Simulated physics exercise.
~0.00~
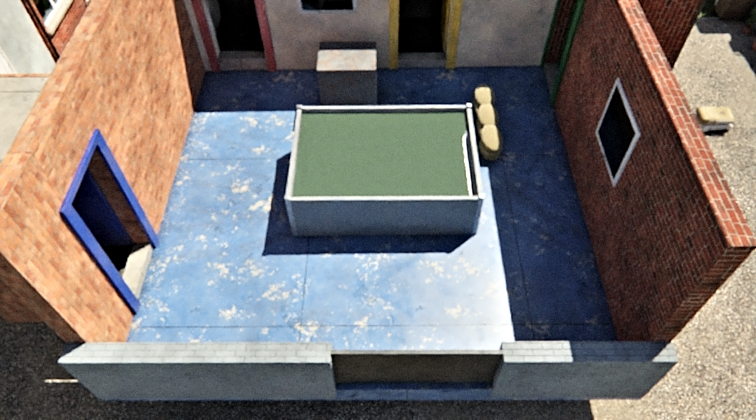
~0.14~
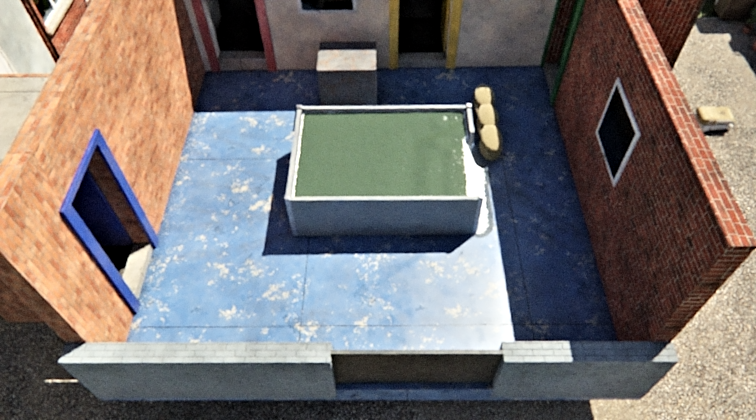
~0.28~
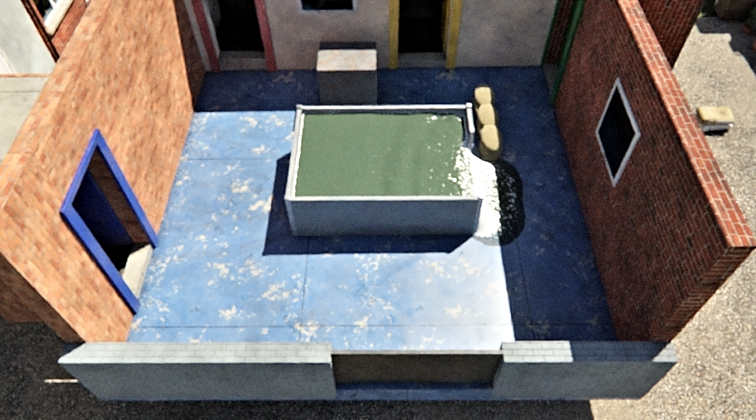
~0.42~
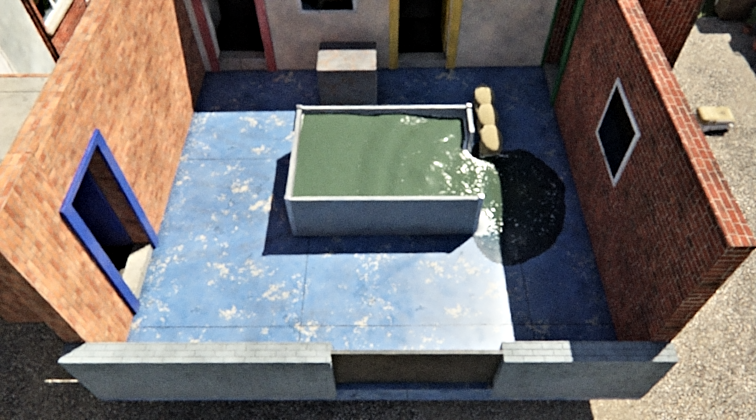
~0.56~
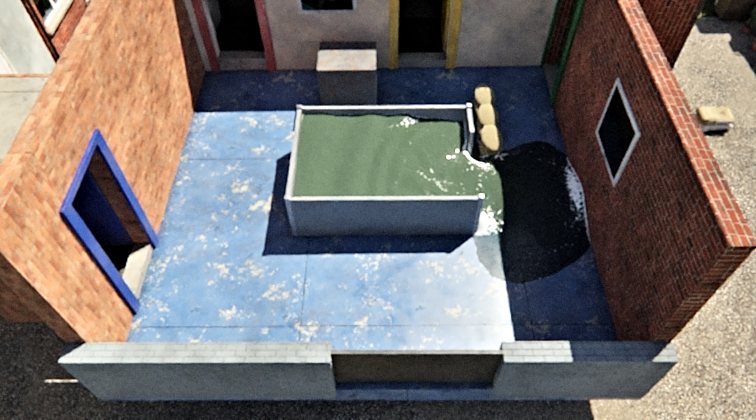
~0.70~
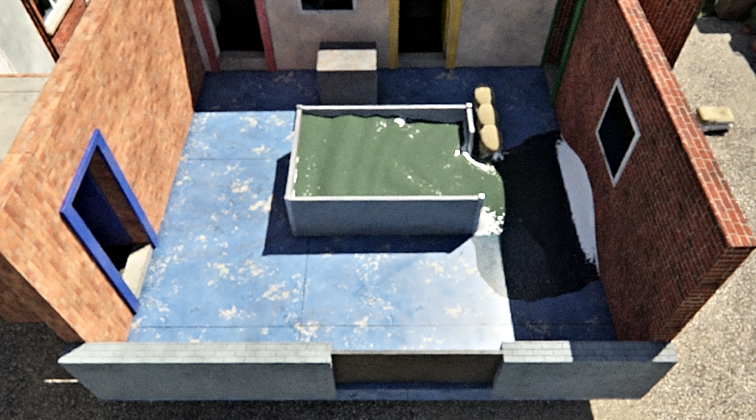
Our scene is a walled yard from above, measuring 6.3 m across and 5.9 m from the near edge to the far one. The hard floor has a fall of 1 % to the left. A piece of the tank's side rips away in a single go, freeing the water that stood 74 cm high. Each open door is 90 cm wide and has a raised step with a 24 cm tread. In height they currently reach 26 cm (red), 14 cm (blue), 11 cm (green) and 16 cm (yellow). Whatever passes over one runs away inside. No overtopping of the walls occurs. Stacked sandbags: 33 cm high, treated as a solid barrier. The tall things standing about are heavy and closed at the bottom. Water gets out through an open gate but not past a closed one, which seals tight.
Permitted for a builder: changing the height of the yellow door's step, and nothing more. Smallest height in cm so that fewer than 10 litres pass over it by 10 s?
I would say 6.5 cm.
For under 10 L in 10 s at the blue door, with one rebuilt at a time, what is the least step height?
For blue: Close to 16 cm.
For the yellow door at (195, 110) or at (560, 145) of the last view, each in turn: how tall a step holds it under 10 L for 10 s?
You'd want about 12.5 cm there first, then about 27 cm.
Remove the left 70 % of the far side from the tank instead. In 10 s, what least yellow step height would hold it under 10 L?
Minimum height: Approx. 33 cm.
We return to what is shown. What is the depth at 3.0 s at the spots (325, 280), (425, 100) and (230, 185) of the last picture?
In that order: 1, 2 and 0 cm.
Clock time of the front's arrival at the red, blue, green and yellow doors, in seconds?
Door red: 4.0 seconds; door blue: 4.0 seconds; door green: 1.2 seconds; door yellow: 2.4 seconds.
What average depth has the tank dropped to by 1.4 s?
The average depth is some 50 cm.
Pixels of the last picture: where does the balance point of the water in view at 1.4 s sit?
The water's centre is at about (427, 193).
After 1.4 s water covers 20 % of the floor, deepest (46 cm) near (568, 198); it has not reached the yellow door.
After 3.0 s water covers 45 % of the floor, deepest (38 cm) near (609, 355); 8 cm at the yellow door, 0 litres in over its 16 cm step.
After 10.0 s water covers 95 % of the floor, deepest (18 cm) near (205, 75); 6 cm at the yellow door, 0 litres in over its 16 cm step.
At the yellow door as built, the water arrived by 2.4 s and peaked near 9 cm at 3.8 s.
With a step of 5.5 cm, 17 litres would have come in within the 10 s; with 7.5 cm, 5 litres. So under 10 litres takes about 6.5 cm.
